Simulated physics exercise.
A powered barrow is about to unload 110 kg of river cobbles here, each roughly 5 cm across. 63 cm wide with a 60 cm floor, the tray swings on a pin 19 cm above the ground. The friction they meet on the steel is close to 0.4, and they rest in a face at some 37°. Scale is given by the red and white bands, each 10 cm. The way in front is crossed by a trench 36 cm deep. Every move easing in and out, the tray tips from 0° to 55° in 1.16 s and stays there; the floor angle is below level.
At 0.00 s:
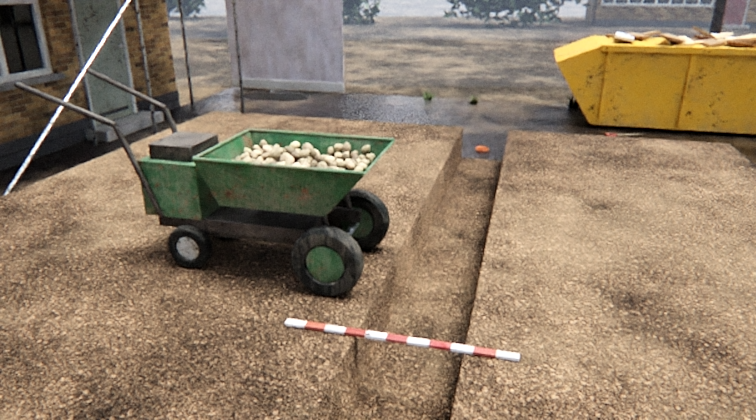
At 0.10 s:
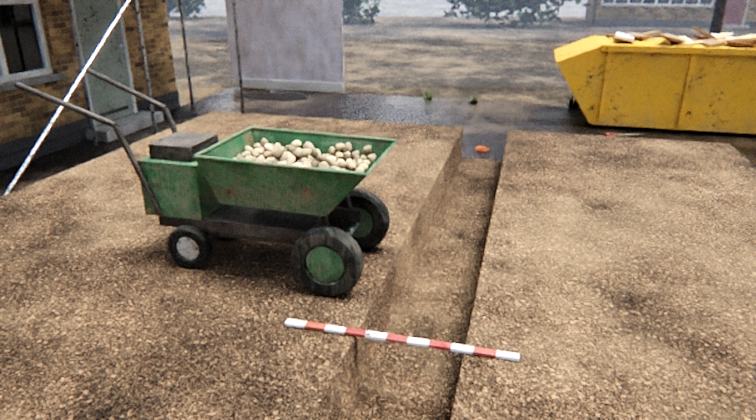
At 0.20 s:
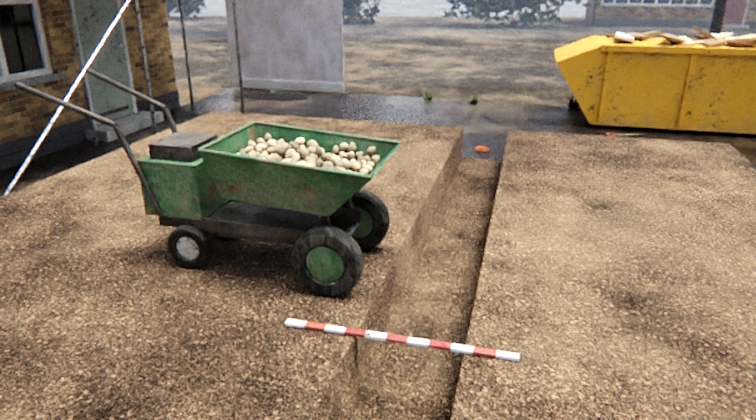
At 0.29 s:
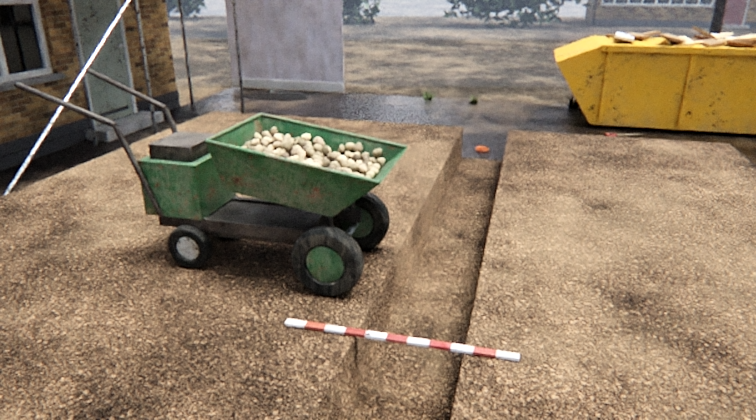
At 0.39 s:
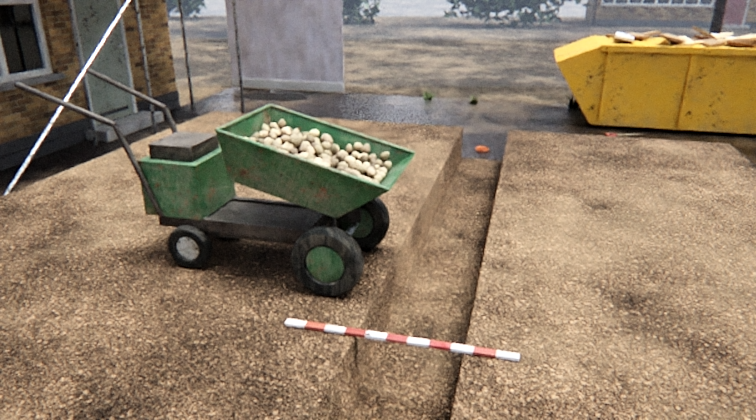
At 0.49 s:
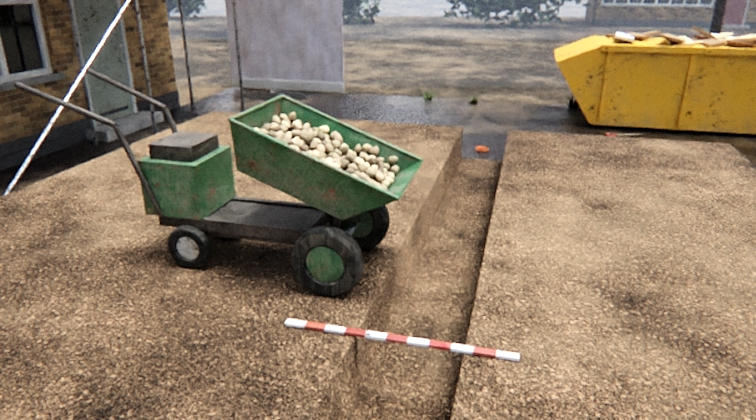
On a gravelly yard beside a trench, a green powered barrow steadily tilting its tray of pale cobbles down toward the right.
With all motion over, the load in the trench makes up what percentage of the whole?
It makes up about 47 percent of the whole load.
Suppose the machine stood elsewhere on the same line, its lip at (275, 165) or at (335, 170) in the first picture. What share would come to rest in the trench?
First place roughly 50%, second roughly 60%.
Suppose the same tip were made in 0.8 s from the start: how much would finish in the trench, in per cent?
40 %.
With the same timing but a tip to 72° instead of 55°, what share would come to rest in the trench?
It would be close to 65 percent.
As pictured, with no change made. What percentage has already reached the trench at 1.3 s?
At that moment: Approx. 5 %.
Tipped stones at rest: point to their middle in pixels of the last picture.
Middle at around (457, 331), I'd say.
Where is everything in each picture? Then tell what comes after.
Lip at (364, 174), floor tilted 0°, highest stones at (318, 153), in the first frame.
The tray is at 1°, its lip at (366, 175); the top of the load is at (310, 152); the stones move at 0.2 m/s on average, in the second frame.
Lip at (371, 178), floor tilted 4°, highest stones at (288, 147); the stones move at 0.3 m/s on average, in the third frame.
Lip at (379, 183), floor tilted 9°, highest stones at (274, 141); the stones move at 0.5 m/s on average, in the fourth frame.
The tray is at 15°, its lip at (388, 190); the top of the load is at (270, 132); the stones move at 0.5 m/s on average, in the fifth frame.
The tray is at 21°, its lip at (398, 199); the top of the load is at (281, 124); the stones move at 0.6 m/s on average, in the sixth frame.
After 0.9 s the floor is at 46°; 100 % in the tray; the foremost stones are at (412, 215).
After 1.3 s the floor is at 55°; 93 % in the tray, 7 % in the trench; the foremost stones are at (468, 259).
After 1.6 s the floor is at 55°; 66 % in the tray, 22 % in the trench, 12 % past the trench; the foremost stones are at (519, 305).
After 3.6 s the floor is at 55°; 38 % in the tray, 47 % in the trench, 15 % past the trench; the foremost stones are at (617, 304).
